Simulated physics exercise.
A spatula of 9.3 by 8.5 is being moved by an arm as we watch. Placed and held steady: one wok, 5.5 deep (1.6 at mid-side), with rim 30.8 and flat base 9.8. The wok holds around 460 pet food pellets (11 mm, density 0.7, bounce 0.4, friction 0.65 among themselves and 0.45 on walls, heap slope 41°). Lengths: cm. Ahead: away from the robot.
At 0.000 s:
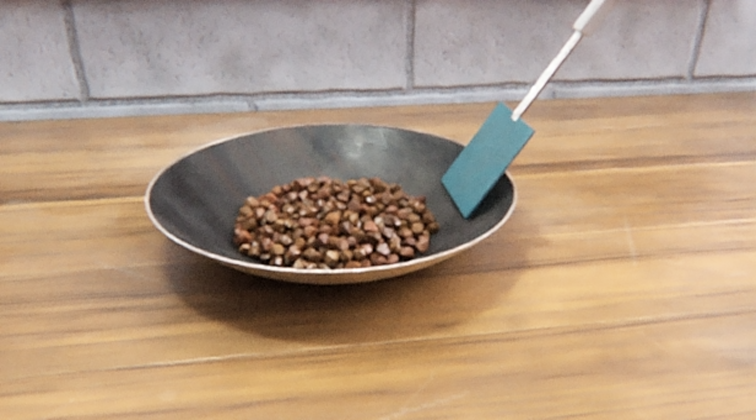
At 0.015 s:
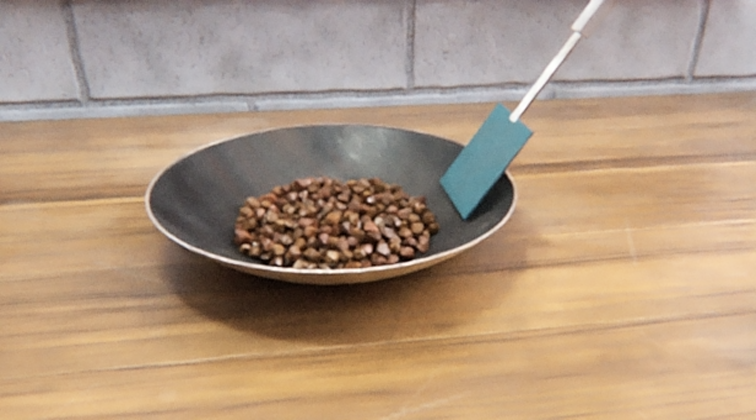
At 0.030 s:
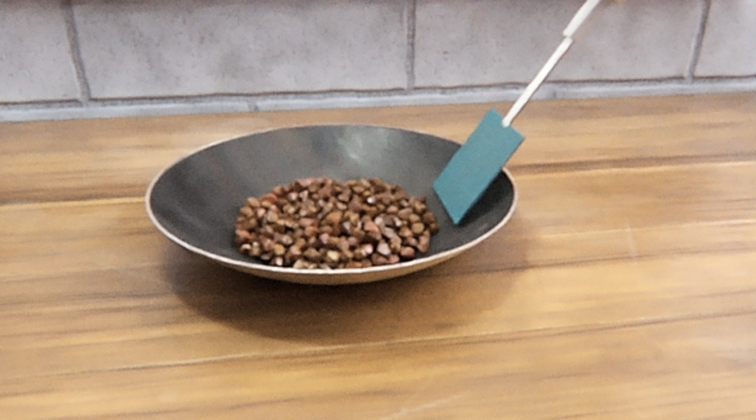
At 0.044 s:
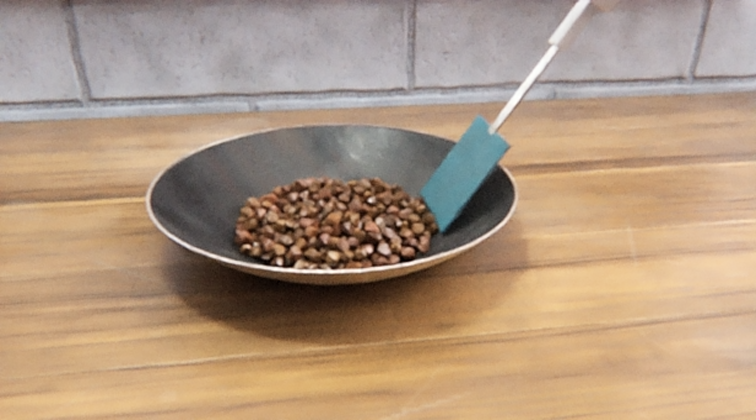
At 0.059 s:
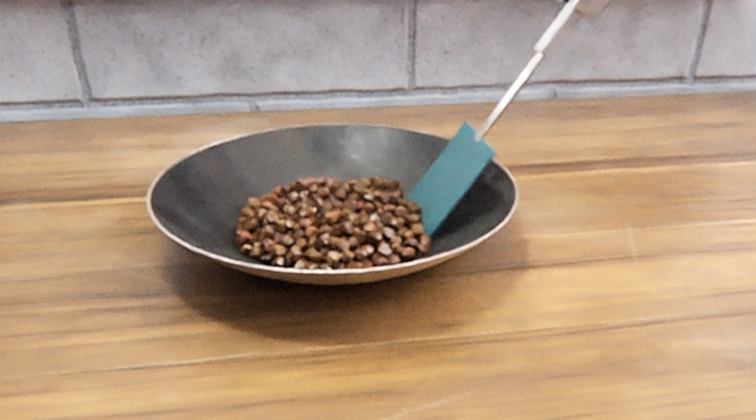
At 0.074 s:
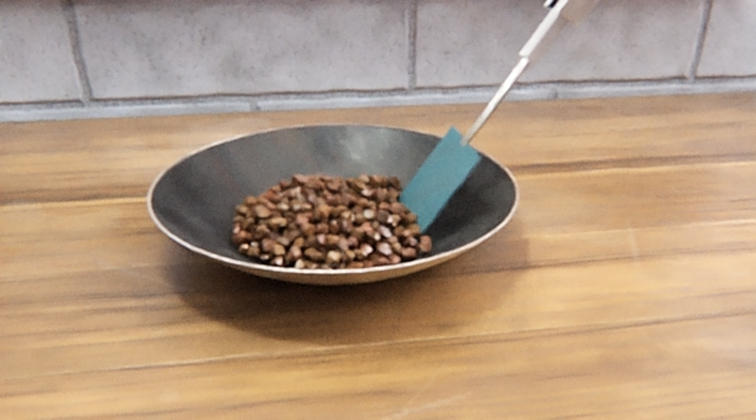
A dark, shallow wok of brown pellets sat still on a wooden surface while a teal spatula moved down and left inside it, reaching the pile's right side and nudging a few pellets leftward.
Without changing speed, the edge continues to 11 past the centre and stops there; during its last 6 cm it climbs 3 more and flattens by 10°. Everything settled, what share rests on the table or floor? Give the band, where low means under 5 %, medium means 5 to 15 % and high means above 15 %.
Band: High.
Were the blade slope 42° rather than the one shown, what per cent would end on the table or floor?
Estimate for that slope: Some 35 per cent.
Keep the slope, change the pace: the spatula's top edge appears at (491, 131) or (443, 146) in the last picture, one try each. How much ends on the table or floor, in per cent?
Estimates: Near 25 %, near 50 %.
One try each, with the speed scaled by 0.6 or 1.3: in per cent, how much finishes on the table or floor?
Roughly 30 percent for the first try, 45 percent for the second.
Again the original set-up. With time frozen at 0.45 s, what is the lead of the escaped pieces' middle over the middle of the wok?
About 26 cm.
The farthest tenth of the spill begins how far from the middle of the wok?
It comes to about 35 cm.
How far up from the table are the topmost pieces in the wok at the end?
Roughly 5.0 centimetres.
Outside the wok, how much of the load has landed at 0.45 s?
Some 35 per cent of the load.
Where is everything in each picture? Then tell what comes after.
The first frame shows the spatula top edge at (517, 115), sloping 55°; upper third of the load around (334, 213), from x 240 to 435, top at y 180; 460 in the wok.
The second frame shows the spatula top edge at (516, 116), sloping 55°; upper third of the load around (334, 213), from x 240 to 435, top at y 180.
The third frame shows the spatula top edge at (508, 121), sloping 55°; upper third of the load around (334, 213), from x 240 to 435, top at y 180.
The fourth frame shows the spatula top edge at (494, 129), sloping 55°; upper third of the load around (335, 213), from x 240 to 435, top at y 180.
The fifth frame shows the spatula top edge at (480, 135), sloping 55°; upper third of the load around (335, 211), from x 240 to 425, top at y 180.
The sixth frame shows the spatula top edge at (466, 141), sloping 55°; upper third of the load around (330, 207), from x 240 to 425, top at y 180; 460 in the wok.
After 0.15 s, sloping 55°, highest piece 5 above the table; 460 in the wok.
After 0.22 s, sloping 53°, highest piece 7 above the table; 457 in the wok, 3 on the blade or in flight.
After 0.45 s, sloping 45°, highest piece 8 above the table; 274 in the wok, 151 on the table or floor, 35 on the blade or in flight.
After 1.50 s, sloping 45°, highest piece 5 above the table; 274 in the wok, 186 on the table or floor.
In the end, 274 in the wok, 186 on the table or floor. That is 40 % on the table or floor.
